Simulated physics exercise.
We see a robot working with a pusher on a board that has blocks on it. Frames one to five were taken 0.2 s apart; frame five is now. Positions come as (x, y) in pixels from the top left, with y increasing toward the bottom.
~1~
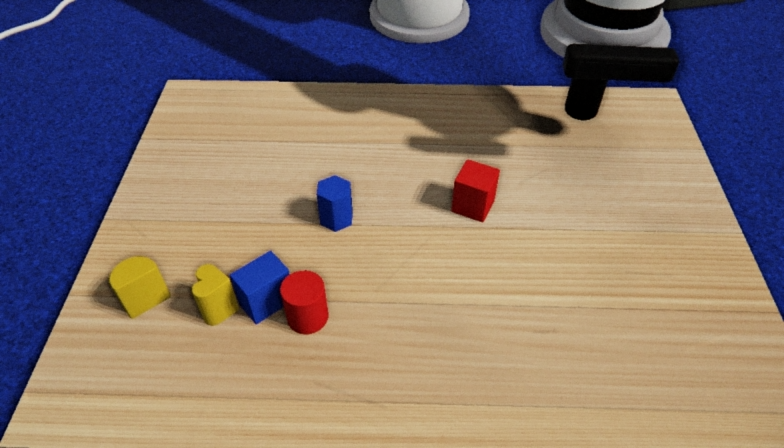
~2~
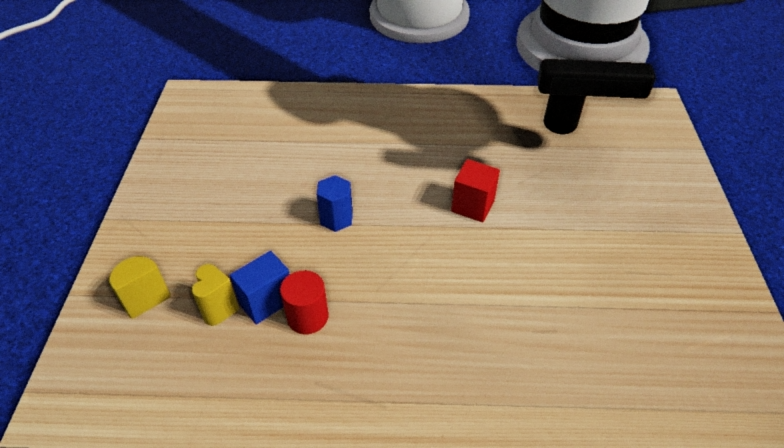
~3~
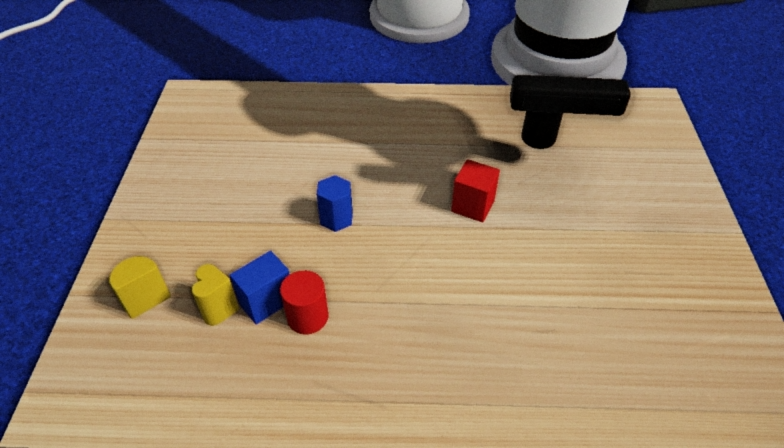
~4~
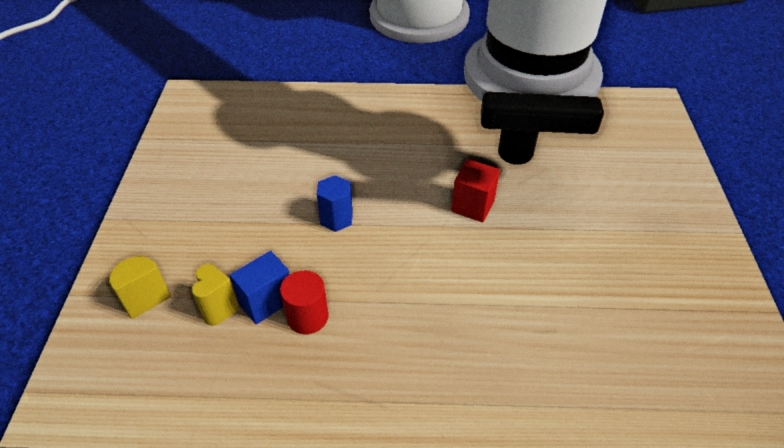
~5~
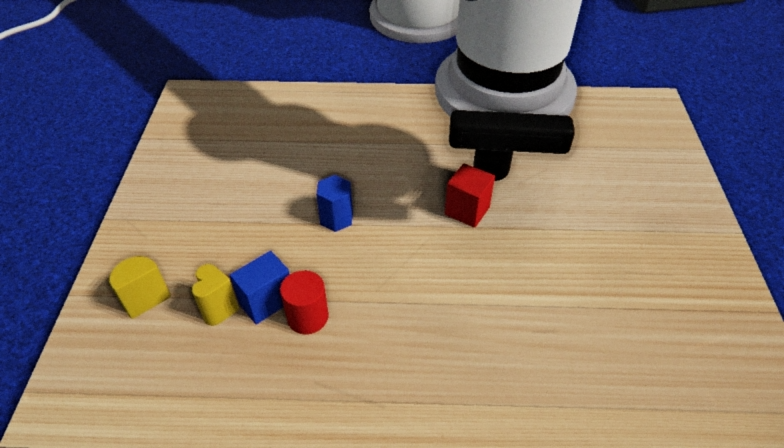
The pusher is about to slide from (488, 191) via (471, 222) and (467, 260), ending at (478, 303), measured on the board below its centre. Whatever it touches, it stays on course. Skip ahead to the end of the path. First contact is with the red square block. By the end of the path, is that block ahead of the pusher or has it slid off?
I expect it to be beside or behind the pusher.
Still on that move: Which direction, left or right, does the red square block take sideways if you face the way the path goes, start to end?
Well, taking the path from its start to its end as straight ahead, the red square block moves to the right.
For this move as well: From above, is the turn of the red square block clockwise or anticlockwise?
Looking down on the board, it turns clockwise.
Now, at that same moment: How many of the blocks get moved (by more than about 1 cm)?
My best guess is that a single block moves over 1 cm.
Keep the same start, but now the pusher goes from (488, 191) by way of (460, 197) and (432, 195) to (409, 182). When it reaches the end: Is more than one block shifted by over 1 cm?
Short answer: No.
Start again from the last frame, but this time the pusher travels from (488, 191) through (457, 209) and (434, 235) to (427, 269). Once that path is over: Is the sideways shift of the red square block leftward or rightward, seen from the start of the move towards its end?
So, looking from the first point of the path to the last, the red square block moves rightwards.
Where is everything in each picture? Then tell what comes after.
In the first picture, tip of the pusher (580, 112), middles of tops, red square block (478, 175).
In the second picture, pusher (560, 125), nothing pushed.
In the third picture, pusher (538, 139), nothing pushed.
In the fourth picture, pusher (515, 154), nothing pushed.
In the fifth picture, pusher (491, 170), red square block (472, 179).
The first path, step by step. One third of the way, pusher (474, 202); red square block (444, 206), turned 35° clockwise.
Two thirds of the way, pusher (470, 241); red square block (431, 221), turned 60° clockwise.
At the end, pusher (481, 283); red square block (431, 221), turned 60° clockwise.
